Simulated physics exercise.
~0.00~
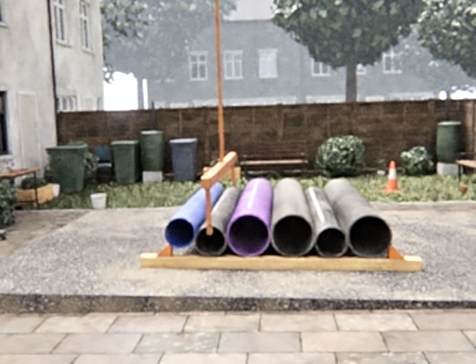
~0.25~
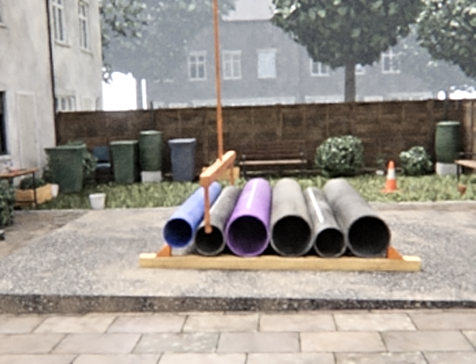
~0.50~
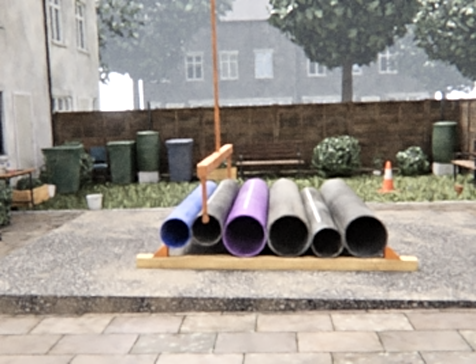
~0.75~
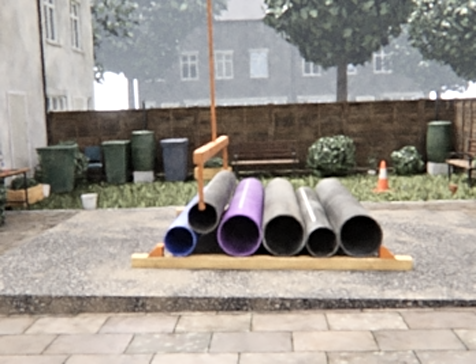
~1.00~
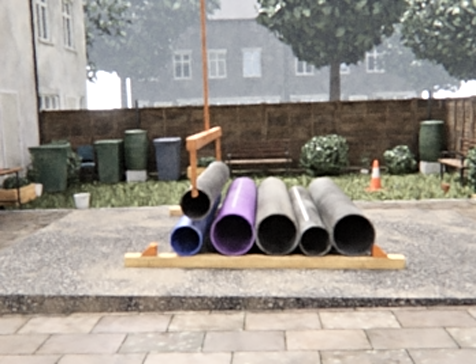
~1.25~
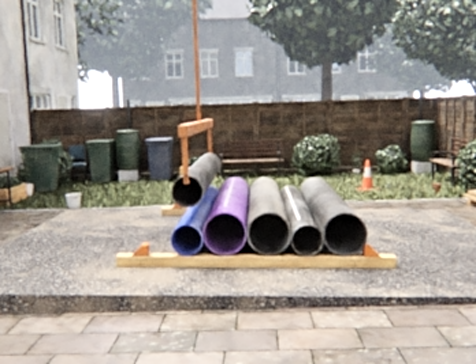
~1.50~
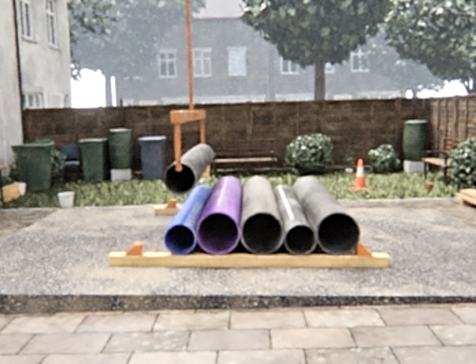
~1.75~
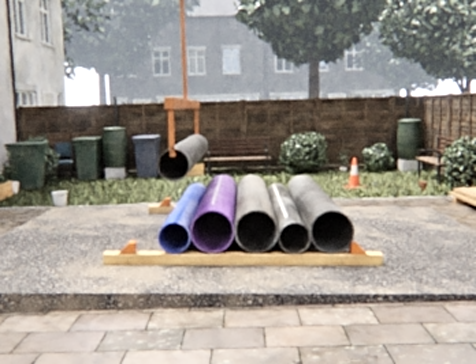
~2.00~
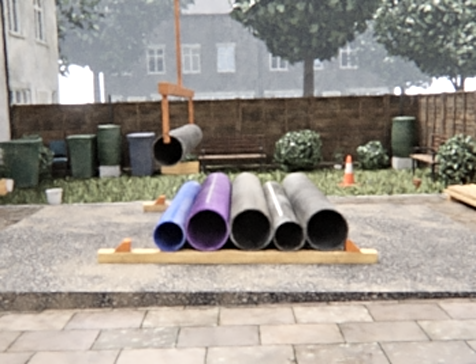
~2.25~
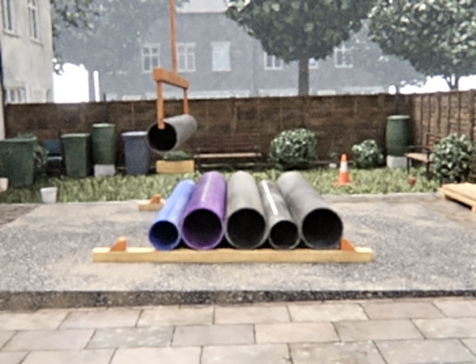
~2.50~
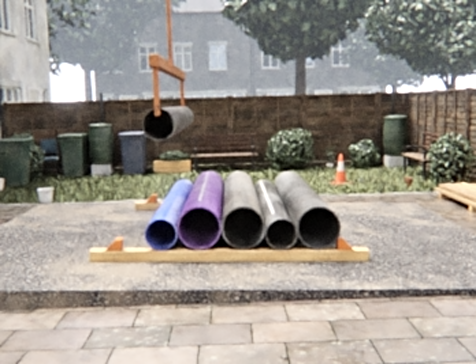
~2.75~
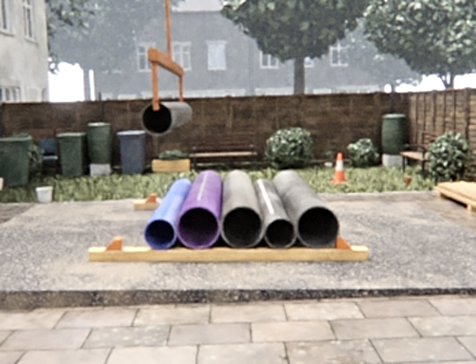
An orange lifting beam raised a dark pipe out of a row of six on the ground, and the blue pipe beside it rolled right into the gap against the purple one, leaving five resting together while the lifted pipe hung above them.
